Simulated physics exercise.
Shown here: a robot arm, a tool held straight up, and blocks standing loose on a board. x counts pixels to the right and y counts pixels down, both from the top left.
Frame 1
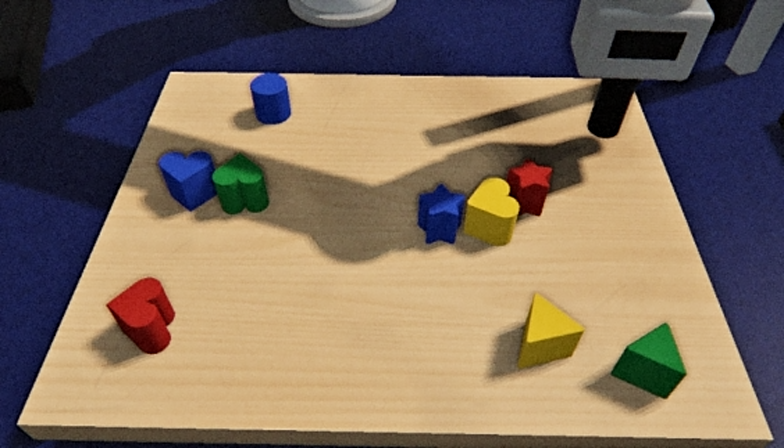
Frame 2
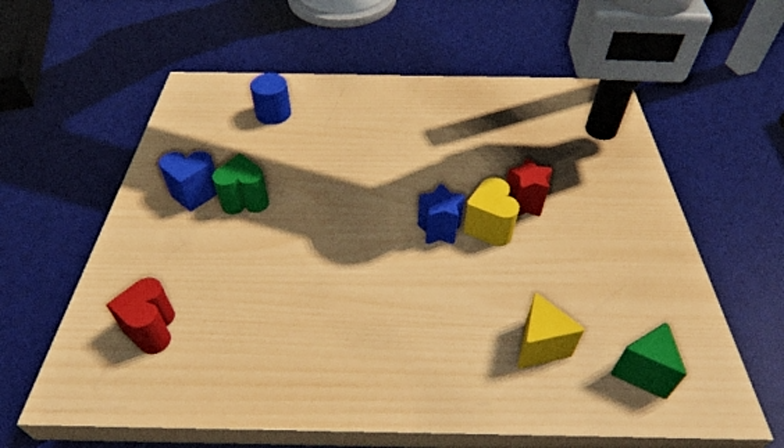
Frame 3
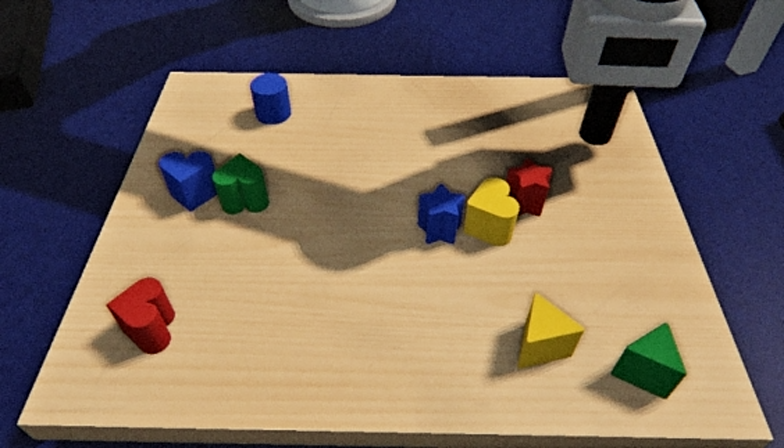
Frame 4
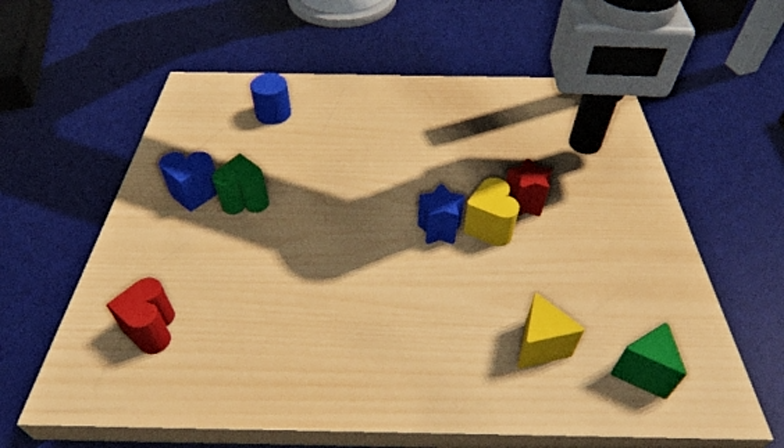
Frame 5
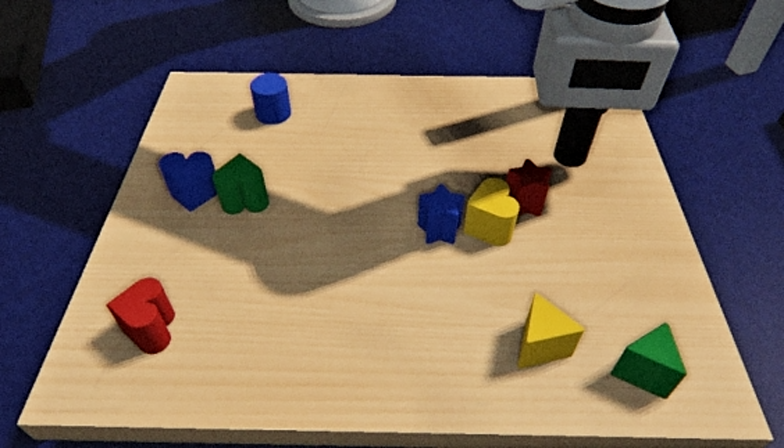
To begin with, a robot arm holds a dark upright tool near the top right of a wooden board scattered with red, blue, green and yellow blocks, barely moving. The tool then shifts slightly left and toward the viewer, nearing the red star, its shadow sliding along while every block stays still.
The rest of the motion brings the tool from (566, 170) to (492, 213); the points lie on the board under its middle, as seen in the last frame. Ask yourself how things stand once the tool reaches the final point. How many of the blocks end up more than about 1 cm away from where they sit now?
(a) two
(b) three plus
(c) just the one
a.
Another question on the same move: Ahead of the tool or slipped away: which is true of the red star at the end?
My prediction: In front.
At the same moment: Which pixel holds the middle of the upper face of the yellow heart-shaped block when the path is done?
That would be at about pixel (467, 229).
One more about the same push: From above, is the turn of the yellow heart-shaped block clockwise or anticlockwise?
The block turns counter-clockwise.
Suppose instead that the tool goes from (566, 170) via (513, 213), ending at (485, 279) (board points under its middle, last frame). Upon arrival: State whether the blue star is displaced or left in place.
It is carried off its spot.
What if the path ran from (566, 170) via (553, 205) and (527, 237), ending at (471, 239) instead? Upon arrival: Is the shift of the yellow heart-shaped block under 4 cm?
I expect not.
On the path given first. One third of the way, tool at (545, 170); nothing pushed yet.
Two thirds of the way, tool at (520, 185); yellow heart-shaped block at (485, 206), turned 15° anticlockwise; red star at (509, 188).
At the end, tool at (495, 200); blue star at (438, 201), turned 20° clockwise; yellow heart-shaped block at (467, 229), turned 20° anticlockwise; red star at (488, 206).
